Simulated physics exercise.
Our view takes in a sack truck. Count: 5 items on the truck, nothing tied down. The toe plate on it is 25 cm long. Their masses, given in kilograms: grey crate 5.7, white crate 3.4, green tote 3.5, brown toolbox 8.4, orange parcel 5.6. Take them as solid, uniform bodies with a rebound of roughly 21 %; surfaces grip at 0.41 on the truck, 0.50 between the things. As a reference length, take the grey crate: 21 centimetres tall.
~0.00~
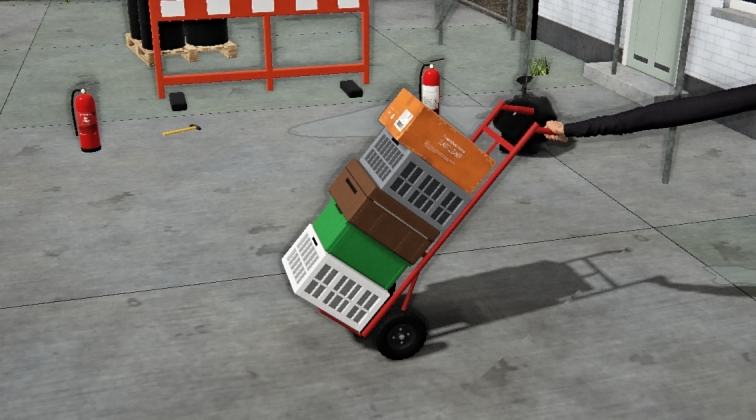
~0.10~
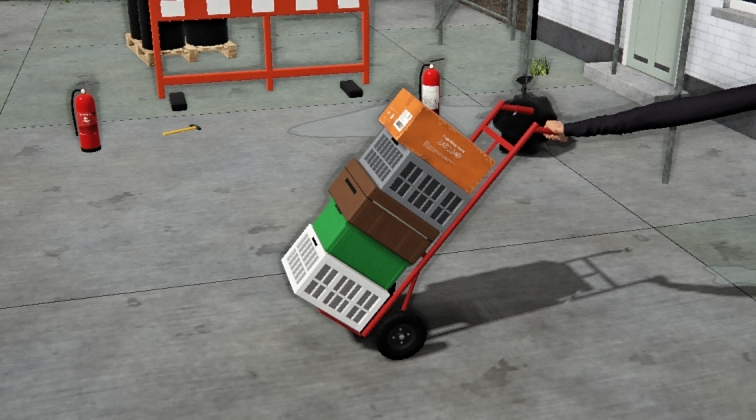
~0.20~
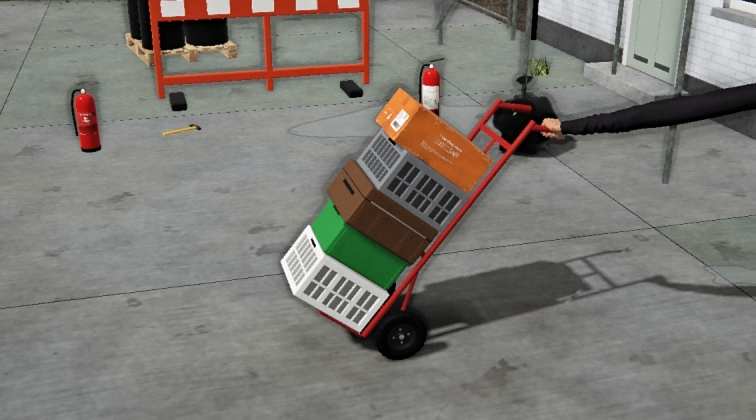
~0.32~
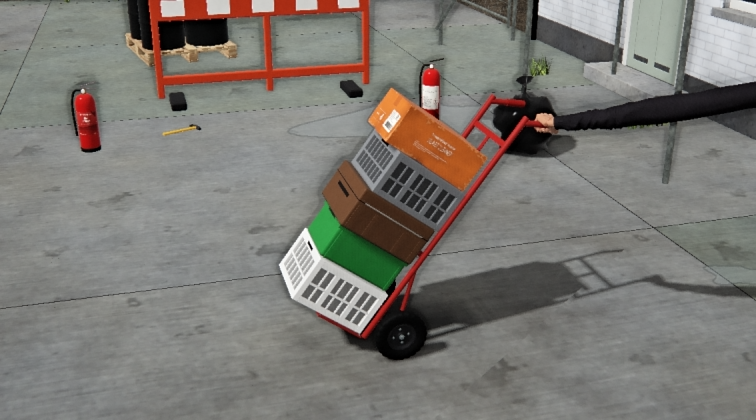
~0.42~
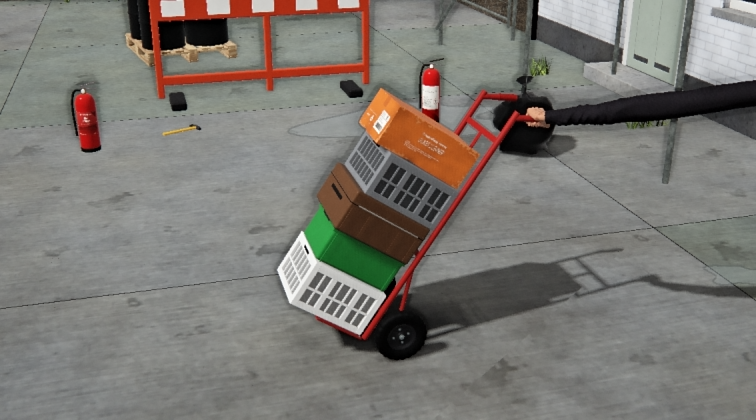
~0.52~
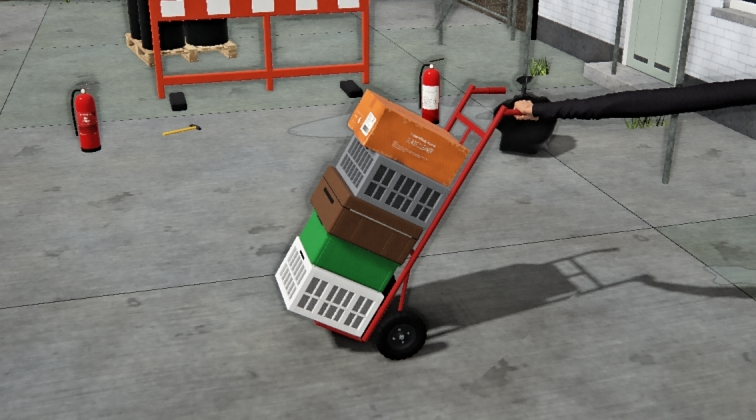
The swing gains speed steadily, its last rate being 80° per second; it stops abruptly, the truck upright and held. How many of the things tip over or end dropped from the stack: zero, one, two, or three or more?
Things needing to be picked up: Three and up.
After 1.42 s, truck upright; grey crate tipped 18° from how it sat near (268, 205); white crate tipped 17° from how it sat near (311, 312); orange parcel tipped 18° from how it sat.
After 2.02 s, truck upright; grey crate, brown toolbox and orange parcel now dropped from the stack; white crate tipped 54° from how it sat near (283, 305); green tote tipped 55° from how it sat.
After 2.42 s, truck upright; green tote now dropped from the stack; white crate on its side near (245, 312).
At rest (3.4 s), dropped from the stack, grey crate, green tote, brown toolbox and orange parcel; tipped over on the truck, white crate. Seen from the same camera at the end, grey crate near (13, 362), white crate near (255, 314).
